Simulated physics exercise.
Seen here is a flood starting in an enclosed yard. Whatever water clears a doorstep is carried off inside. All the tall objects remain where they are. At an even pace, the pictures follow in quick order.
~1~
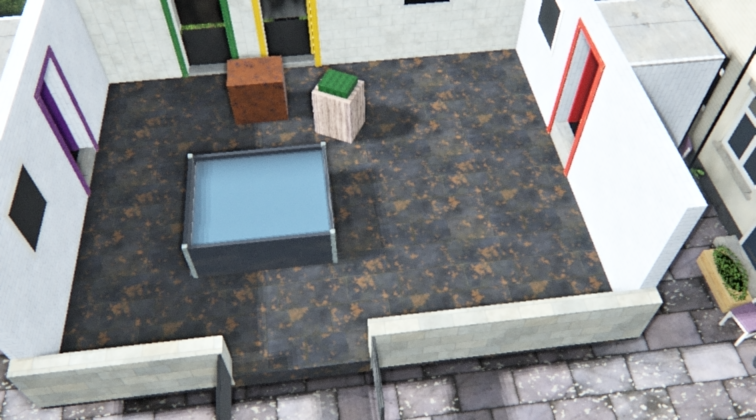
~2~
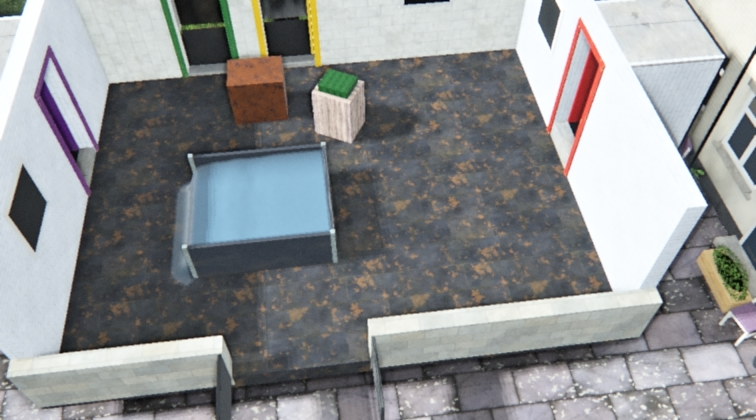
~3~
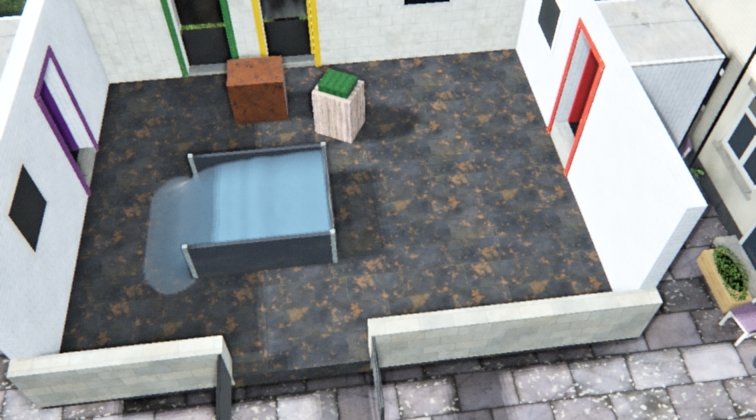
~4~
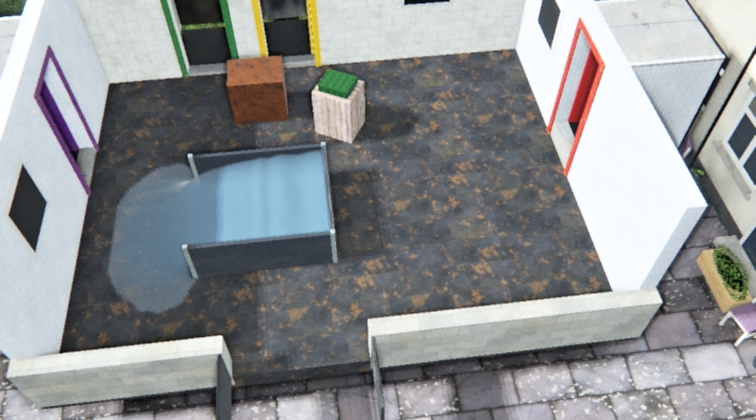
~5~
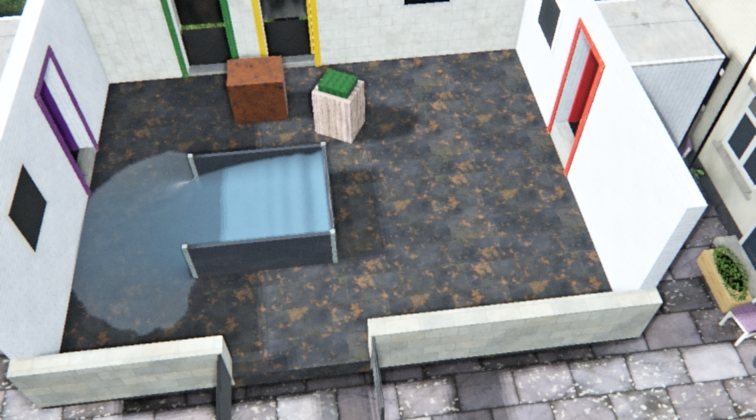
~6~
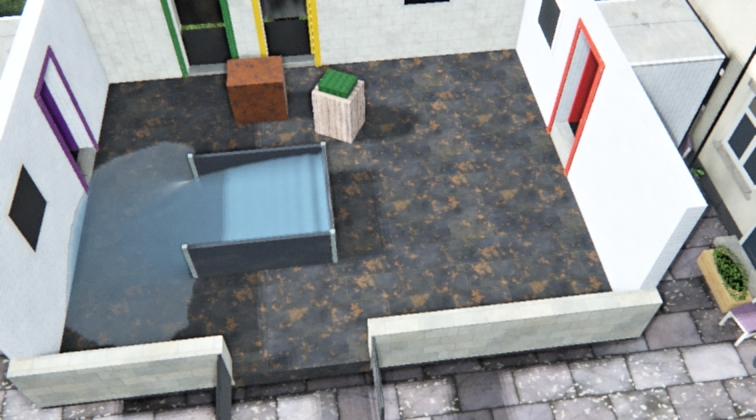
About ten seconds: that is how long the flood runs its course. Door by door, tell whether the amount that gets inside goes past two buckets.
Door by door: The yellow door stays at two buckets or less, the purple door goes past two buckets, the green door goes past two buckets, the red door stays at two buckets or less.
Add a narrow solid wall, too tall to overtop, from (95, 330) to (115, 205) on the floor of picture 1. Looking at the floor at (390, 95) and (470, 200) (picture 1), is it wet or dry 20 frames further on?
Taking the points in order, the first is high and dry and the second is high and dry.
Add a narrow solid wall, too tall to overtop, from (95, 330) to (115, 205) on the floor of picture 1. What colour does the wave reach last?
My answer is the red door.
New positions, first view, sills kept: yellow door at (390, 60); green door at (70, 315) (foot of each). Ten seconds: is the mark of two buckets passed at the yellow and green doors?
Short version: The yellow one stays within the limit and the green one tops the limit.
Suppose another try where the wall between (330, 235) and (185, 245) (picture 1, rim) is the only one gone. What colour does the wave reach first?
My answer is the one in purple.
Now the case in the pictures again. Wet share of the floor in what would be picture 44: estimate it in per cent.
About 80 per cent.
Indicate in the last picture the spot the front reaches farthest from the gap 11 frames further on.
Look around (109, 88).
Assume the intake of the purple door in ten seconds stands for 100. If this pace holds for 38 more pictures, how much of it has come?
I'd put it at 100 percent.
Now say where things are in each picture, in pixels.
In the first picture, the open tank at (259, 196) is whole and still.
In the second picture, water pours out at (197, 219) and has run to a hidden place.
In the third picture, the front is at (166, 187), out from the gap at (197, 221).
In the fourth picture, water pours out at (198, 222) and has run to (145, 181).
In the fifth picture, the front is at (87, 208), out from the gap at (198, 223).
In the sixth picture, the front is at (67, 319), out from the gap at (198, 223).
A moment on, water covers 15 % of the floor; the yellow door not reached, the purple door under two buckets in, the green door not reached, the red door not reached.
Next, water covers 20 % of the floor; the yellow door not reached, the purple door over two buckets in, the green door not reached, the red door not reached.
Then, water covers 40 % of the floor; the yellow door wet at the sill, nothing in, the purple door over two buckets in, the green door under two buckets in, the red door not reached.
Later, water covers 80 % of the floor; the yellow door wet at the sill, nothing in, the purple door over two buckets in, the green door over two buckets in, the red door not reached.
In the end, water covers 95 % of the floor; the yellow door wet at the sill, nothing in, the purple door over two buckets in, the green door over two buckets in, the red door wet at the sill, nothing in.
